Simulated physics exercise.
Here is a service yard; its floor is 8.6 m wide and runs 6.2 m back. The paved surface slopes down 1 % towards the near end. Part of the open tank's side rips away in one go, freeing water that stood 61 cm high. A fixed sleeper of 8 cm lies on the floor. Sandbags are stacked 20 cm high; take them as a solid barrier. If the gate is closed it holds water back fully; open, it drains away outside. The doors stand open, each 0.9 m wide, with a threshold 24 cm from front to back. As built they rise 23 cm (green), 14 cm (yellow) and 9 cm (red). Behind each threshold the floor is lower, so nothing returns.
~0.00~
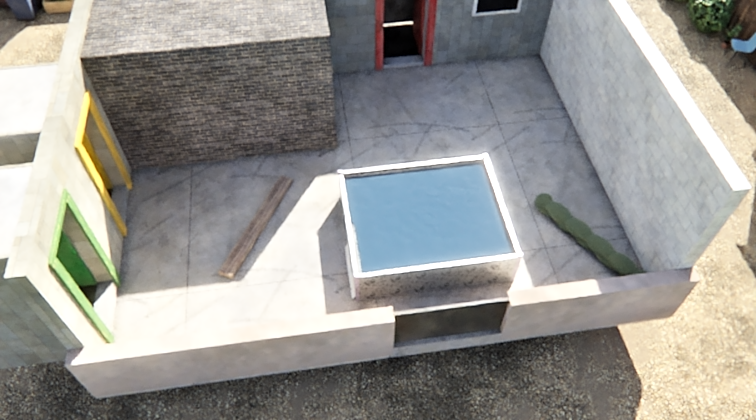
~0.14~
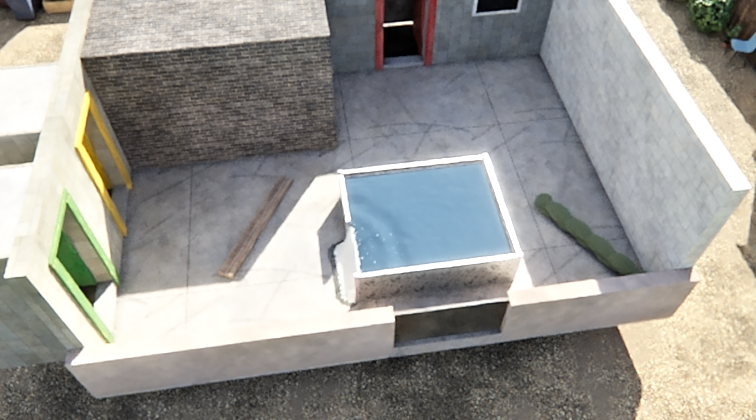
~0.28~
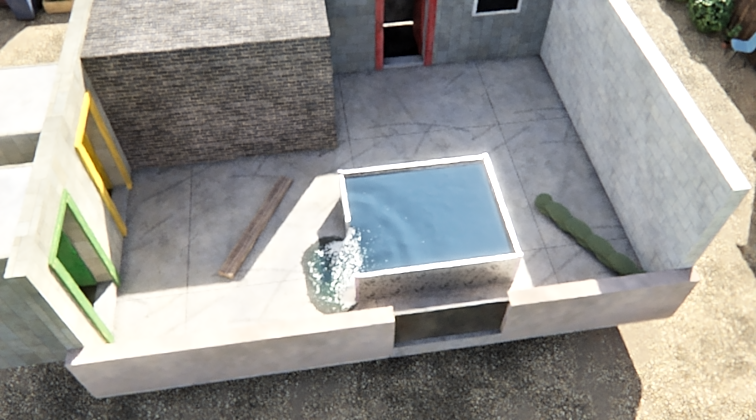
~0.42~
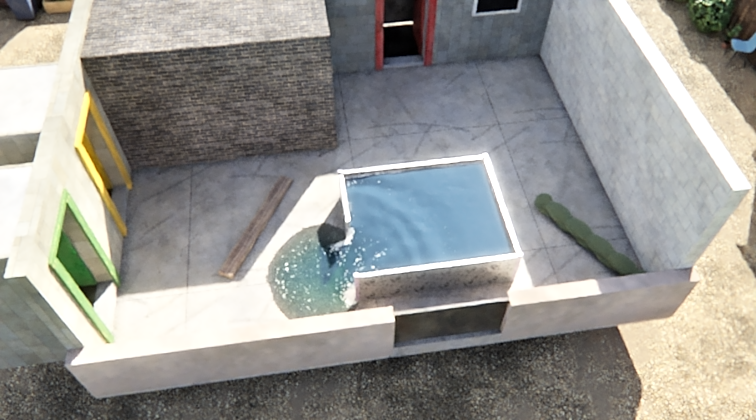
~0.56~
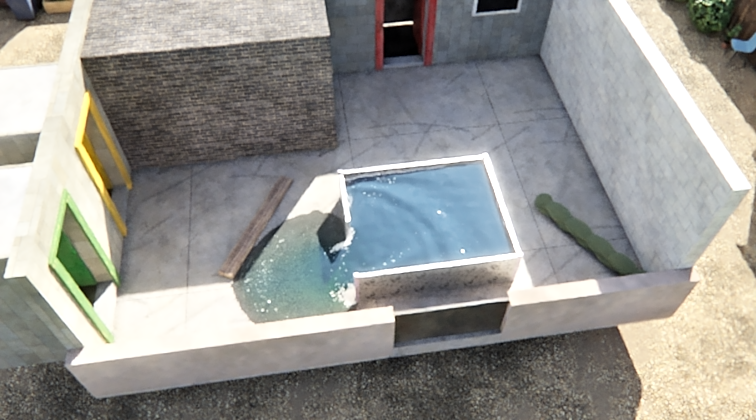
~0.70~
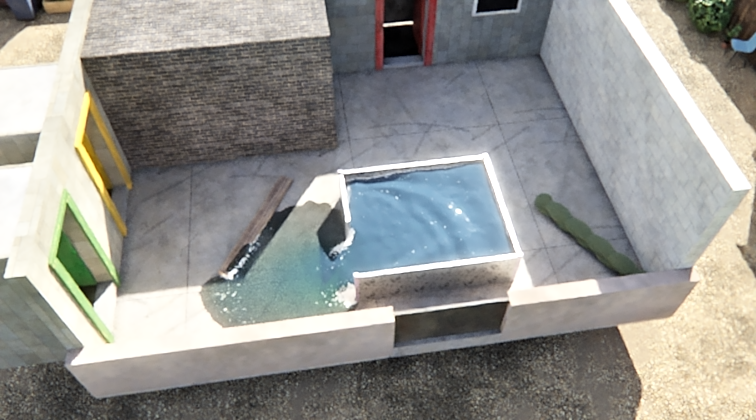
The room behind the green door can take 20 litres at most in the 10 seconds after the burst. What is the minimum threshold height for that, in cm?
Close to 29 cm is just enough.
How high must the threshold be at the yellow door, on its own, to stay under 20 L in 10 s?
Roughly 17 cm at yellow.
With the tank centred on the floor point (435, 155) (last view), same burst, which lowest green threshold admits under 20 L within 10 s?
About 20 cm.
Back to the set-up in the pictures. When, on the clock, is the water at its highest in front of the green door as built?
Around 2.4 s.
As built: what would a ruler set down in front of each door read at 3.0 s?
Depths in cm: Green 33, yellow 16, red 0.
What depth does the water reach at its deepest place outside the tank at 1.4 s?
Up to some 34 cm.
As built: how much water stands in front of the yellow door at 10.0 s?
Some 13.0 cm.
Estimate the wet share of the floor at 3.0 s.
Near 35 per cent is wet.
After 1.4 s water covers 20 % of the floor, deepest (34 cm) near (342, 279); 17 cm at the green door, 0 litres in over its 23 cm threshold.
After 3.0 s water covers 35 % of the floor, deepest (36 cm) near (123, 348); 33 cm at the green door, 35 litres in over its 23 cm threshold.
After 10.0 s water covers 75 % of the floor, deepest (18 cm) near (109, 372); 16 cm at the green door, 68 litres in over its 23 cm threshold.
At the green door as built, the water arrived by 1.2 s and peaked near 36 cm at 2.4 s.
With a threshold of 26 cm, 38 litres would have come in within the 10 s; with 35 cm, 3 litres. So under 20 litres takes about 29 cm.
